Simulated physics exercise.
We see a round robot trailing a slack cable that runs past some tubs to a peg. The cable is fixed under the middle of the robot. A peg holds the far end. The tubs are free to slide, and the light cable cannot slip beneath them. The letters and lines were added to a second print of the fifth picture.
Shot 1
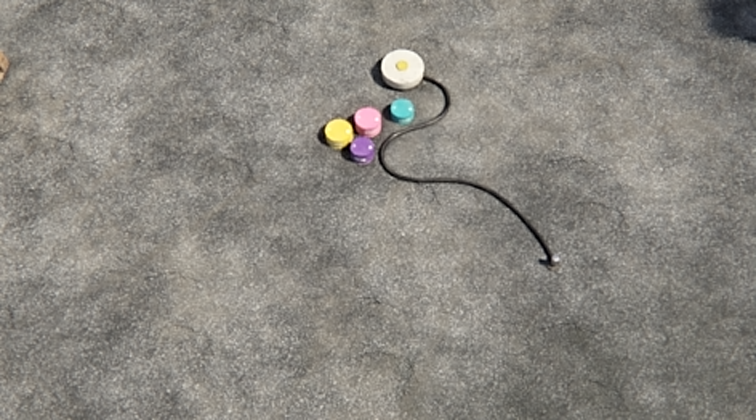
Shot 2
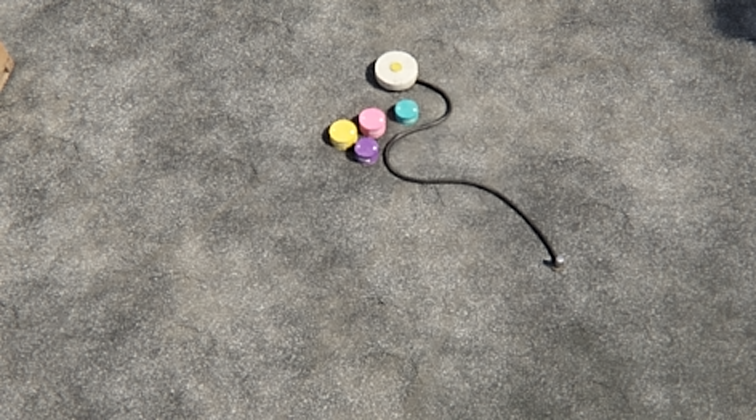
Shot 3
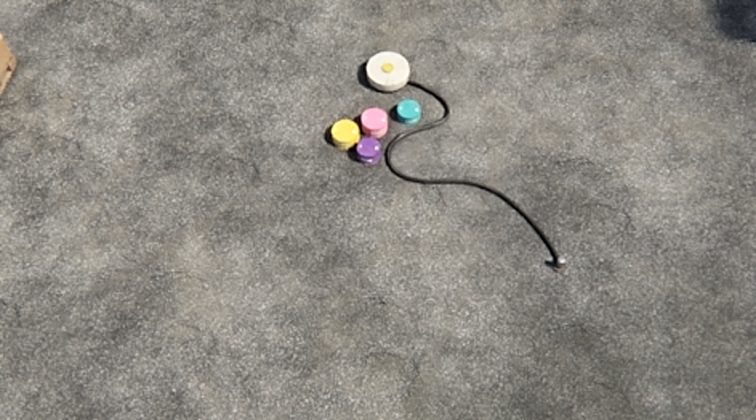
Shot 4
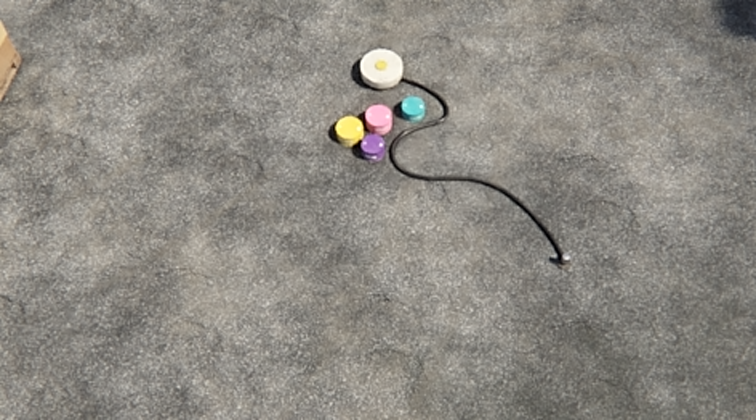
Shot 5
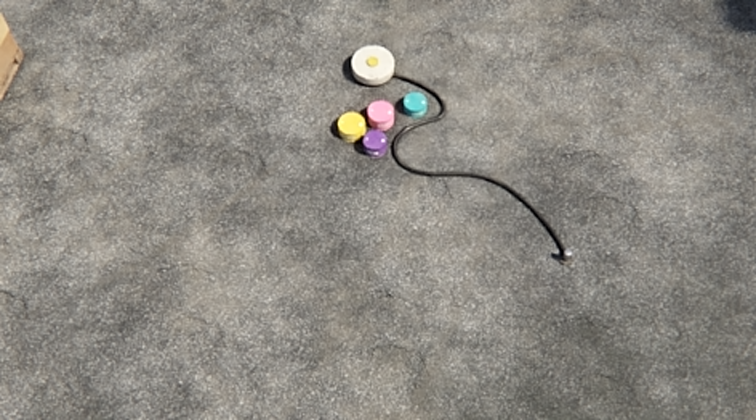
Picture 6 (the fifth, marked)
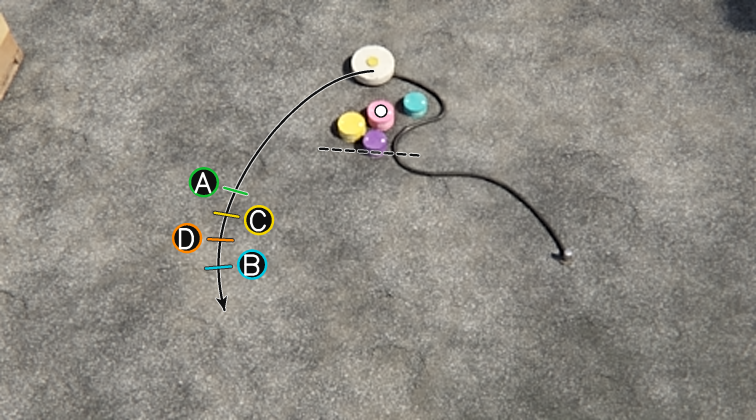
In this clip, a round white device attached to a curving dark cord moves slightly left across a grey surface, while four small tubs, yellow, pink, purple and turquoise, stay clustered below it as the view shifts slightly.
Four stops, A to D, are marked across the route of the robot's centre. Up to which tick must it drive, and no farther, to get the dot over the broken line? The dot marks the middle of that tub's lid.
Mark D.
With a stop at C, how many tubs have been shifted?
By then, four.
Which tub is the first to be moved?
The turquoise tub.
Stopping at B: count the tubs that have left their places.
By then, four.
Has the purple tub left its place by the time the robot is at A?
Yes.
On the marked copy, A at (235, 191); B at (219, 267); C at (226, 215); D at (220, 240); the dashed line at (371, 152); the route from (373, 71) via (253, 159) to (224, 310); the white dot at (381, 111).
With D. Early on, robot (298, 102); pink tub (381, 116).
Further on, robot (245, 167); pink tub (378, 124); turquoise tub (401, 131).
At the end, robot (219, 236); pink tub (370, 162); turquoise tub (395, 169); purple tub (368, 184); yellow tub (345, 171); the dot on the pink tub is over the dashed line.
As for the rest, A leaves the dotted tub short, at (375, 135); B does it too, but is farther than needed; C leaves the dotted tub short, at (372, 149).
